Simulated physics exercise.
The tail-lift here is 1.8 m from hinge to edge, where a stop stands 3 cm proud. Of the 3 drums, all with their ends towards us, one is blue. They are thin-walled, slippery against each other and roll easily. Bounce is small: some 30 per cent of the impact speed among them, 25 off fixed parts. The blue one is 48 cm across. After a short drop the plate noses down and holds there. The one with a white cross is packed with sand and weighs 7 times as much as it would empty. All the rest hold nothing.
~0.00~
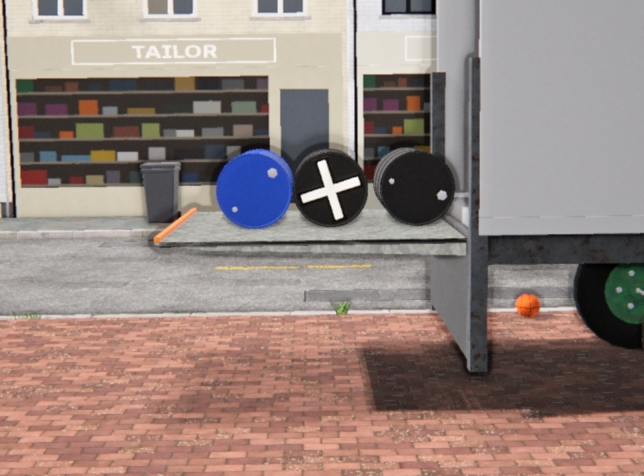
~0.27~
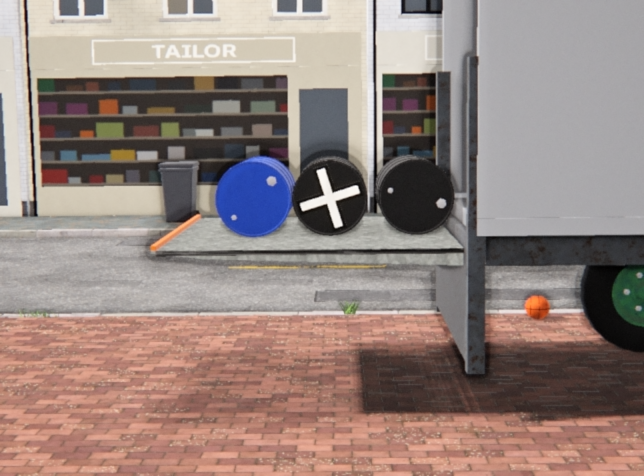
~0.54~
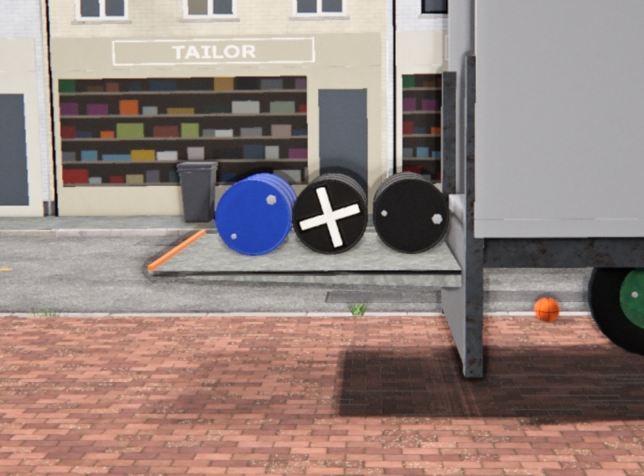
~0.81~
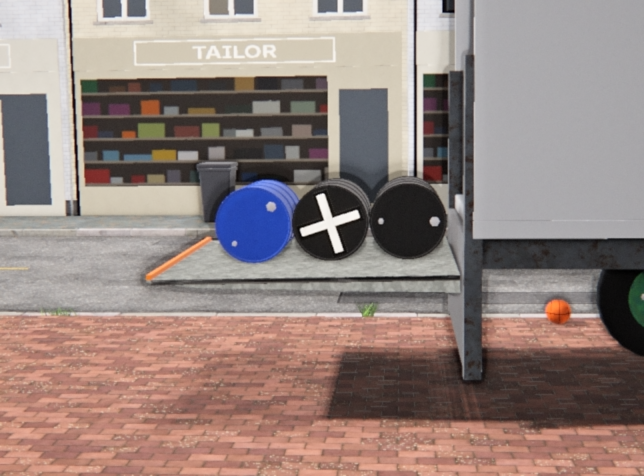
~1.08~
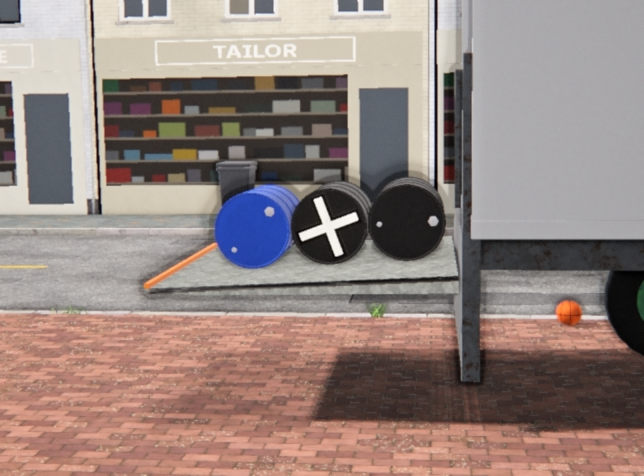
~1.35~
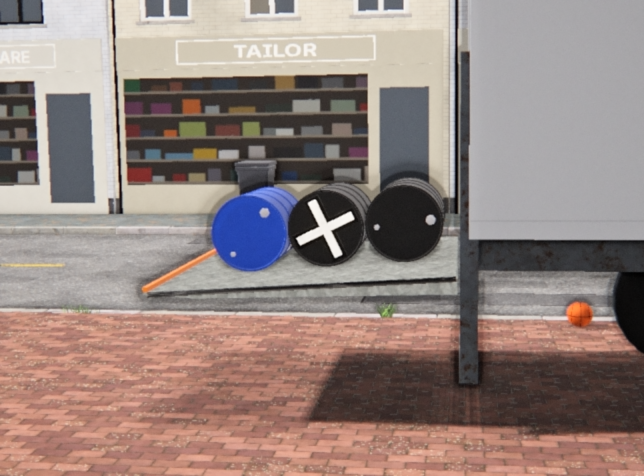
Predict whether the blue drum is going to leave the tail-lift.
The blue one jumps the stop.
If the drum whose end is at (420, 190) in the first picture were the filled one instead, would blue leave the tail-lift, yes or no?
In that case blue yes.
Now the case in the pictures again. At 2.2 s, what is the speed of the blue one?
Roughly 0.3 m/s.
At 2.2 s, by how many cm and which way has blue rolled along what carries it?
Blue 20 left.
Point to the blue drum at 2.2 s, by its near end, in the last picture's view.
Around (219, 235).
Then, 2.2 s in, blue is on the plate, 30 cm from the stop, rolling left; 0 gone from the plate.
Then, 3.2 s in, blue is over the stop and falling; 1 gone from the plate.
In the end (9.7 s), blue is on the ground; 2 gone from the plate.
